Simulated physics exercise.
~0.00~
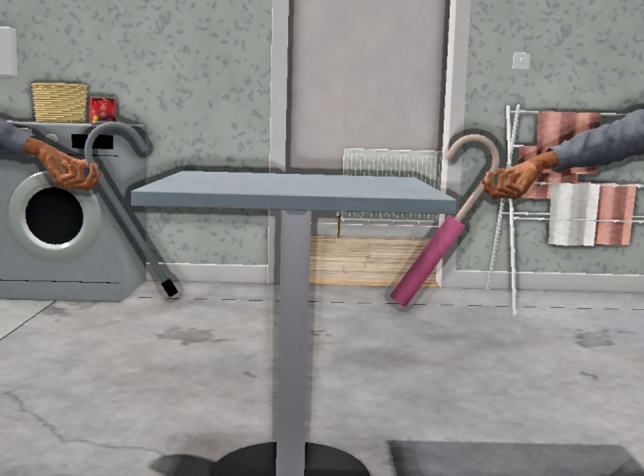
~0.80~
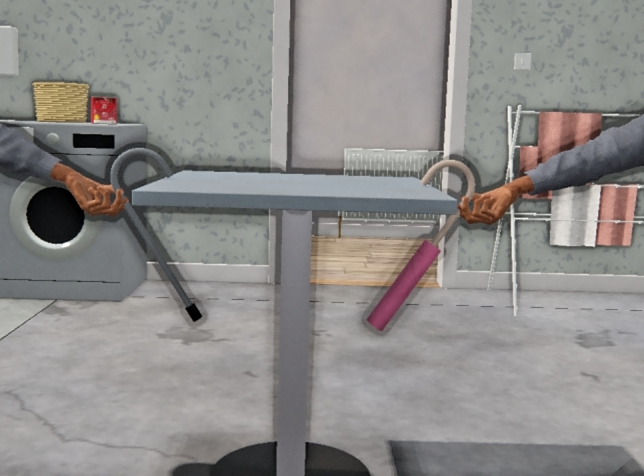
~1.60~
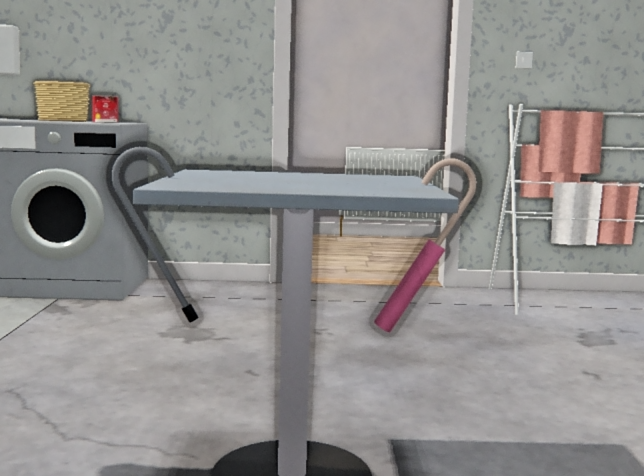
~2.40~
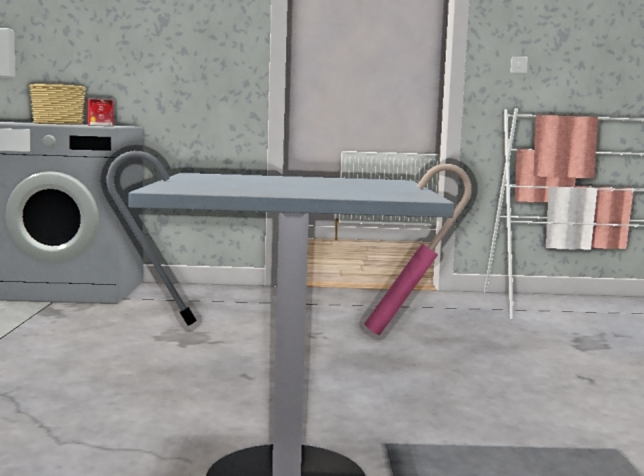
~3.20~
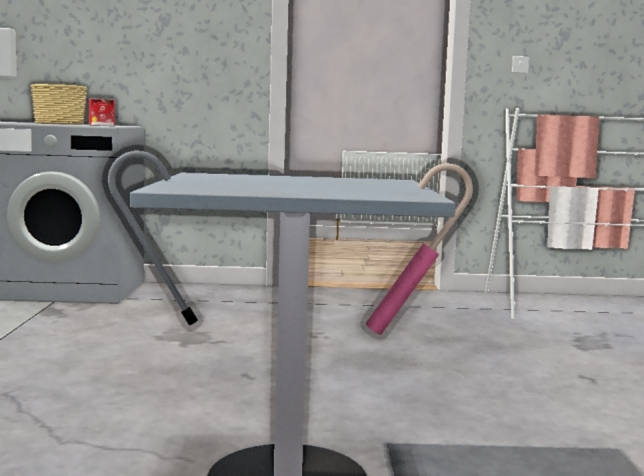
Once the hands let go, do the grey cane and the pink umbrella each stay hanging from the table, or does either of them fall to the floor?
Both stay hanging. The grey cane remains hooked on the left edge of the table and the pink umbrella remains hooked on the right edge.
